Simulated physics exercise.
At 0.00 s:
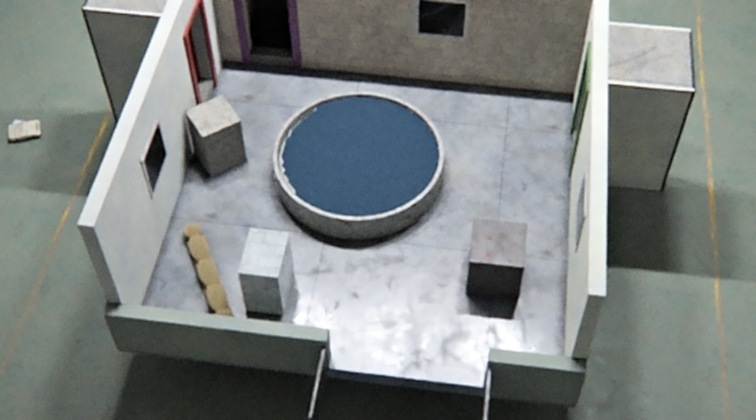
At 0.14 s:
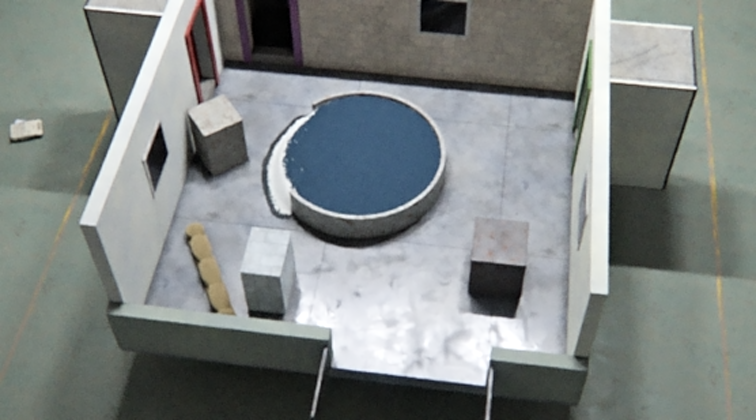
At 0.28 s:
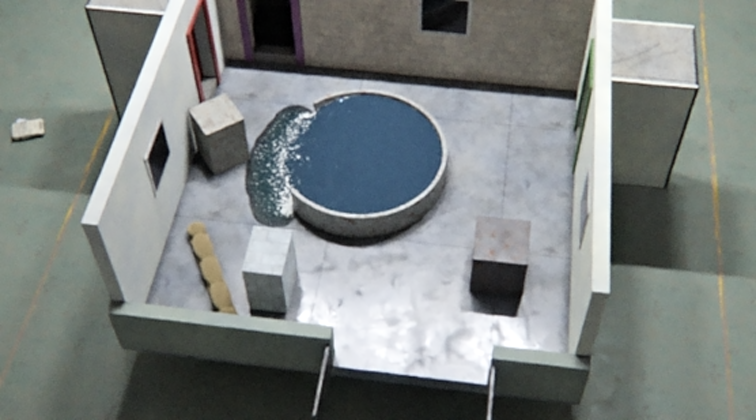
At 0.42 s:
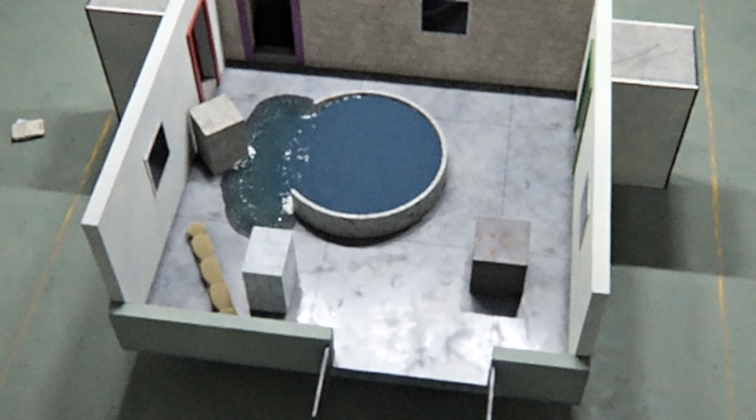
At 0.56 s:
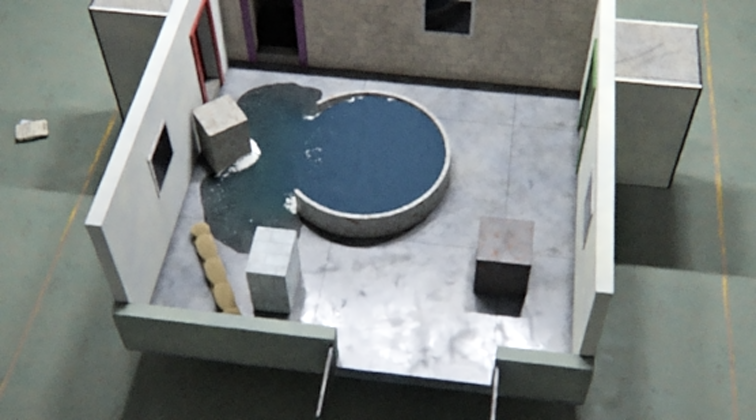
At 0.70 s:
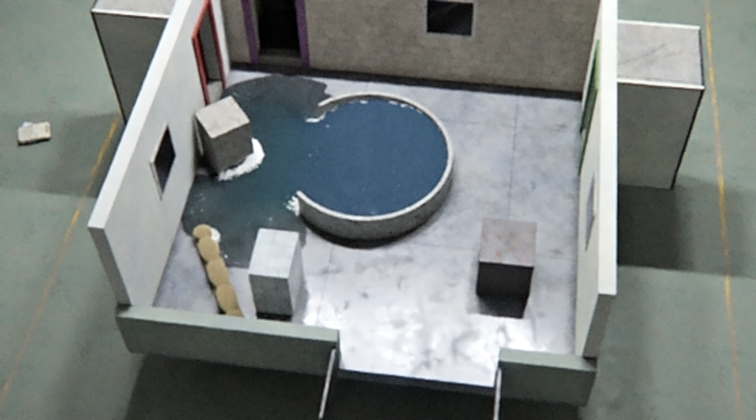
At first, a round tank of dark blue water stands whole on a pale, dry floor inside a walled room. Its left side opens and water pours out, frothing, then spreads left around a block, reaching the red door in the left wall and the row of sandbags.
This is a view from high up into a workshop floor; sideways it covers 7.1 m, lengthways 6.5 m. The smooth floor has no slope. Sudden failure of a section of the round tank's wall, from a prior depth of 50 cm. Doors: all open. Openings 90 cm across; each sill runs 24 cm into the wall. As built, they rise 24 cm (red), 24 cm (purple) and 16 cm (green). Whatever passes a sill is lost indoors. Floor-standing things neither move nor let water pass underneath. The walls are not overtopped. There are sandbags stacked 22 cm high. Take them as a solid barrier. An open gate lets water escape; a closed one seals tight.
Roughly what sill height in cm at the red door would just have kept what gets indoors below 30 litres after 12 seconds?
A sill of about 24.5 cm.
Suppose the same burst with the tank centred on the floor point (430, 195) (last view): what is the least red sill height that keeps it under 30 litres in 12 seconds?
In this case, 19 cm or so.
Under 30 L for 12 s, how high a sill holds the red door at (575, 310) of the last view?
Minimum: About 8.0 cm.
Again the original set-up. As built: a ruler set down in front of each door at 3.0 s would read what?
Red door: 28 cm; purple door: 25 cm; green door: 0 cm.
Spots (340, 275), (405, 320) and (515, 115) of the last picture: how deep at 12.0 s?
Roughly 4, 8 and 7 centimetres.
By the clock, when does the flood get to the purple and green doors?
Times: Purple = 0.9 s, green = 5.0 s.
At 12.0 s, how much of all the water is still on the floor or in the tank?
Something near 94 out of a hundred parts.
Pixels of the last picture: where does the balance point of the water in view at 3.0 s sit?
The water is centred near (293, 169).
After 1.4 s water covers 25 % of the floor, deepest (38 cm) near (258, 159); 28 cm at the red door, 1 litre in over its 24 cm sill.
After 3.0 s water covers 35 % of the floor, deepest (36 cm) near (231, 68); 28 cm at the red door, 19 litres in over its 24 cm sill.
After 12.0 s water covers 95 % of the floor, deepest (12 cm) near (488, 84); 7 cm at the red door, 31 litres in over its 24 cm sill.
At the red door as built, the water arrived by 0.7 s and peaked near 30 cm at 2.8 s.
With a sill of 20 cm, 80 litres would have come in within the 12 s; with 27.5 cm, 8 litres. So under 30 litres takes about 24.5 cm.
